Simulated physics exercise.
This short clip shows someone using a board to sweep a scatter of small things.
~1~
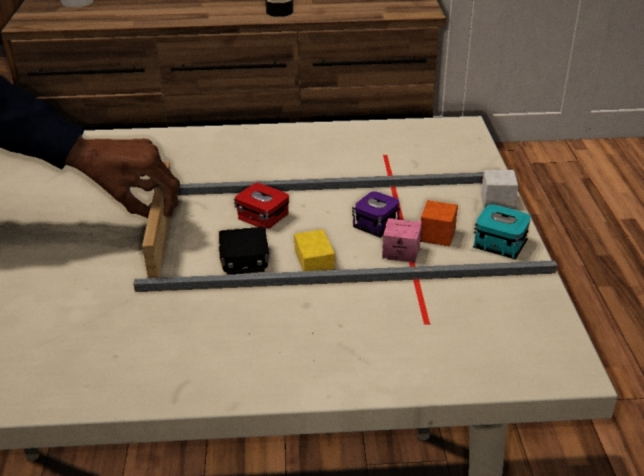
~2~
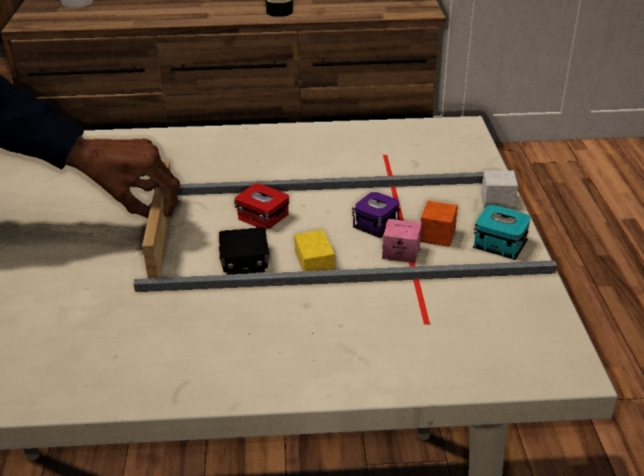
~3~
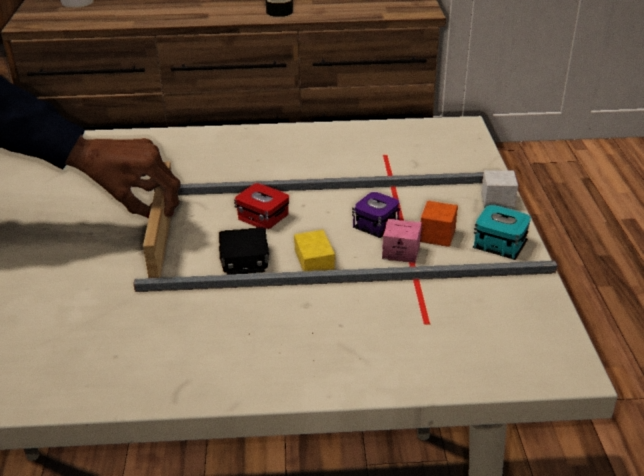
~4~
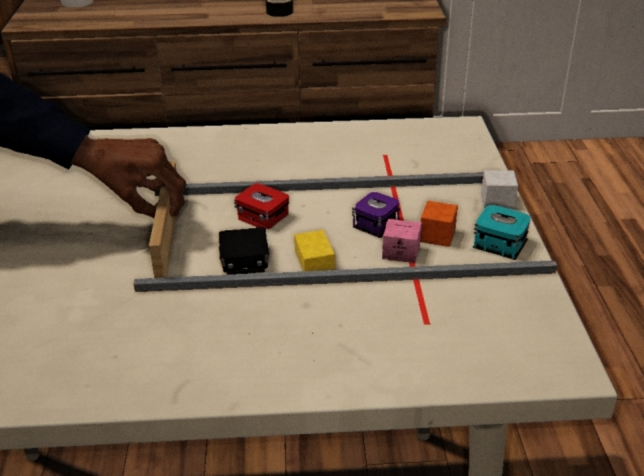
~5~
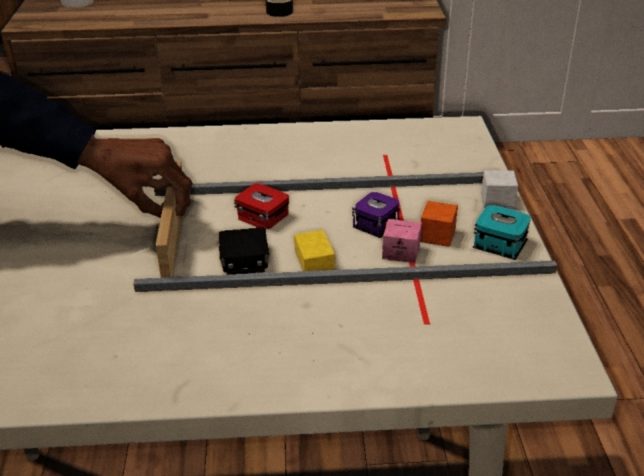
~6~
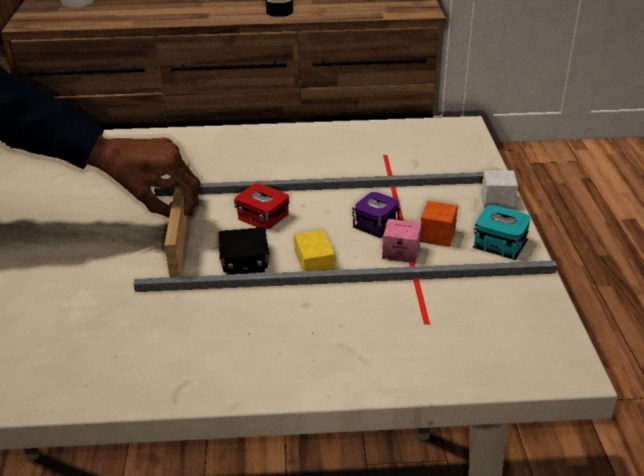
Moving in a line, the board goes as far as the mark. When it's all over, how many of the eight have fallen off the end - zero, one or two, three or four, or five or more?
Zero have fallen off.
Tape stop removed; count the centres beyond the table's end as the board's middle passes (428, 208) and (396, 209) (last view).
The counts are 1 and 0.
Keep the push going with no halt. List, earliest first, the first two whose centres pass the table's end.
Order: Turquoise case, pink box.
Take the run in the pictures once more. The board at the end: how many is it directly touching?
The count comes out at 2.
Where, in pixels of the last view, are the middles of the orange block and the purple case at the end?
Final spots - orange block (484, 222), purple case (451, 216).
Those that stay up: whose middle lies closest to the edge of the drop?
It's the turquoise case that is foremost.
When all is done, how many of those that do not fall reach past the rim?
That adds up to 1.
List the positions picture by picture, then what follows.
White block (499, 189); turquoise case (502, 231); orange block (438, 223); board (160, 219); tape (403, 227), in the first picture.
Turquoise case (502, 231); board (160, 219), in the second picture.
Orange block (438, 223); yellow block (314, 252), in the third picture.
White block (499, 190); pink box (402, 241), in the fourth picture.
Turquoise case (502, 231); red case (263, 207), in the fifth picture.
White block (499, 190); turquoise case (502, 231); orange block (438, 223); board (180, 218); tape (403, 227), in the sixth picture.
Early on, none off yet; white block at rest near (499, 190); turquoise case at rest near (502, 231); orange block at rest near (438, 223).
Finally, the number that fall off is zero.
